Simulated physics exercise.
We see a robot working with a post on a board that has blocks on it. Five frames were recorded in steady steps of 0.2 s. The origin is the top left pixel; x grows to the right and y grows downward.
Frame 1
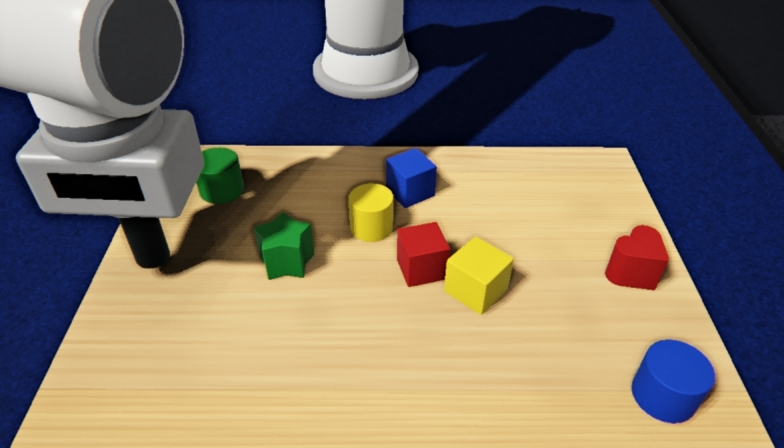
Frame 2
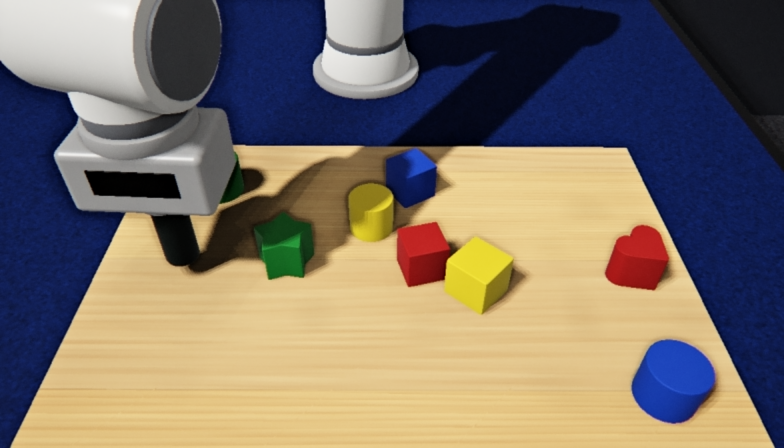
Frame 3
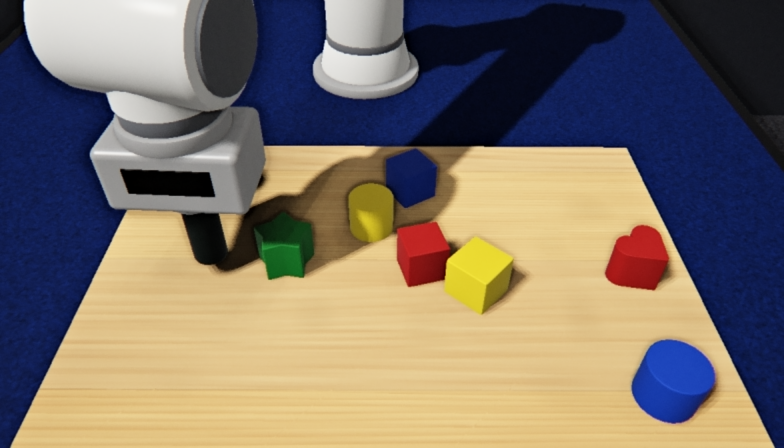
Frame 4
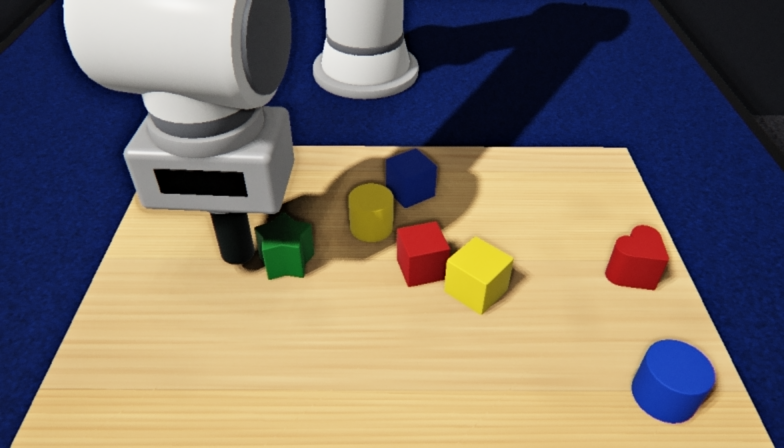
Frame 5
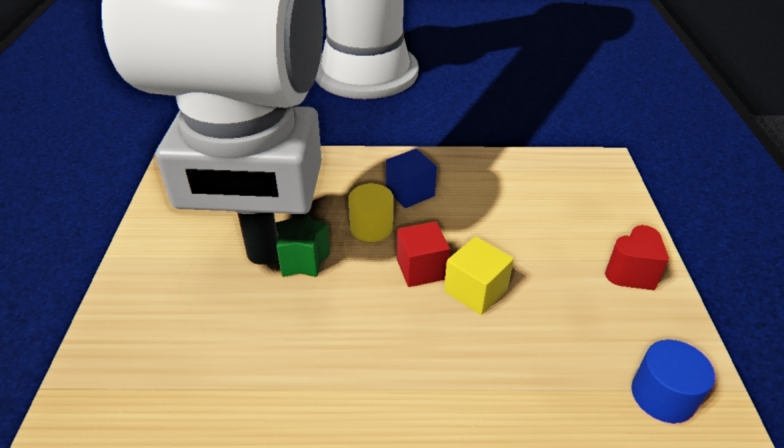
A robot arm moves its black post right across the board and nudges the green star.
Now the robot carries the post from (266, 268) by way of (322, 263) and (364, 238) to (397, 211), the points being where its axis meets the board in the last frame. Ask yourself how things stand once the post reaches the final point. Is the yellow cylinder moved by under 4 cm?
Going by the path, no.
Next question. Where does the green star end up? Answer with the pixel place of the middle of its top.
Final place: (431, 186).
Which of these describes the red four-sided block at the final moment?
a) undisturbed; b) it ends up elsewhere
a
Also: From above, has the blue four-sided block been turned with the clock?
It seems not.
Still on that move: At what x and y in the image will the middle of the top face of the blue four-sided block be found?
Roughly at (432, 147).
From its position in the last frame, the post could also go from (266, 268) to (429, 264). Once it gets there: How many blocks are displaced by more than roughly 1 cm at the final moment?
Here I'd predict at least three blocks moving more than 1 cm.
The first path, step by step. One third of the way, post (322, 250); green star (356, 222); yellow cylinder (375, 195).
Two thirds of the way, post (364, 225); green star (398, 200); yellow cylinder (419, 177); blue four-sided block (426, 153), turned 50° anticlockwise.
At the end, post (397, 199); green star (431, 186), turned 30° clockwise; yellow cylinder (463, 167); blue four-sided block (432, 147), turned 70° anticlockwise; red four-sided block not moved.
